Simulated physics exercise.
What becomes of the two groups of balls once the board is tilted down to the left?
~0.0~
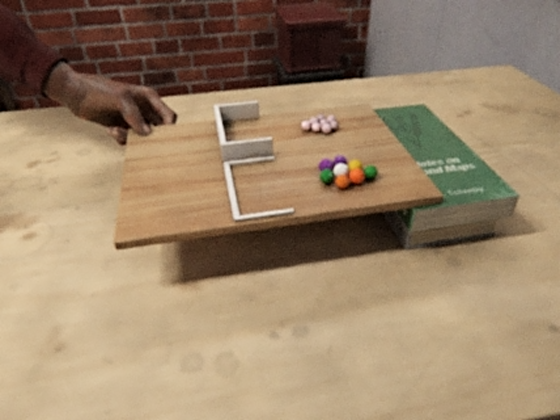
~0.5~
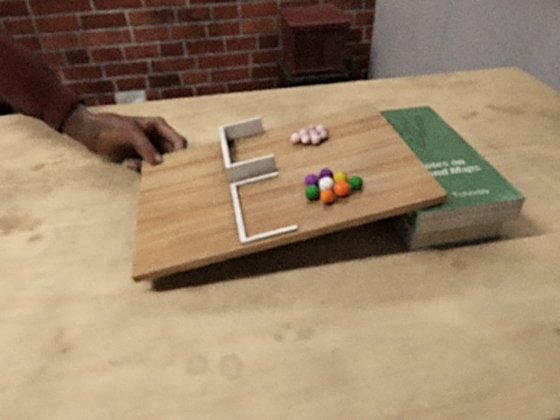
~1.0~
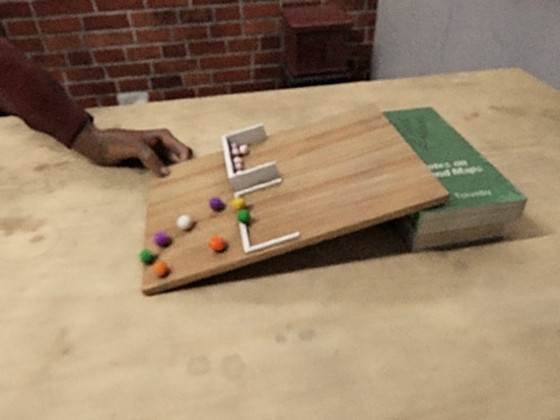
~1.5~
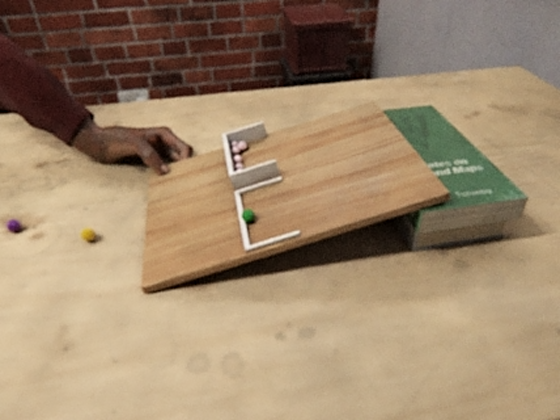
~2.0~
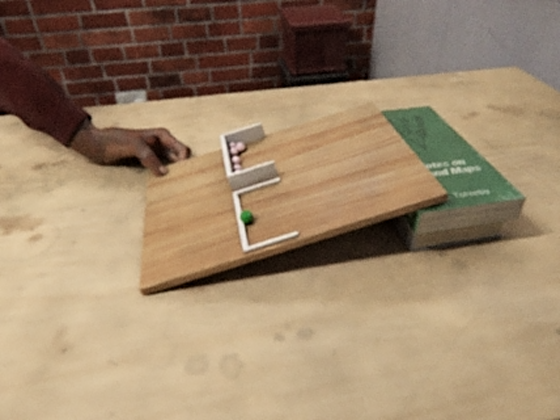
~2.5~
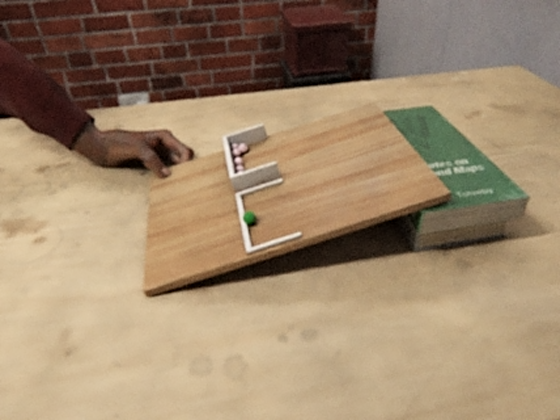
Most of the colorful balls in front get past their strip and leave the board, with only a green one staying behind. The pale pink balls at the back are stopped by their strip and stay there.
At first, a hand holds the left end of a wooden board level, its right end resting on green books, with a cluster of colorful balls in front and a cluster of pale pink ones behind. The hand lowers the left end to the table, and both clusters start moving left toward two white angled strips. The pink balls stop against the back strip, while most of the colorful ones get past the front strip and roll off onto the table. A purple and a yellow ball appear at the left, then leave view. In the end, the board rests sloping, with one green ball at the front strip and the pink ones still held.
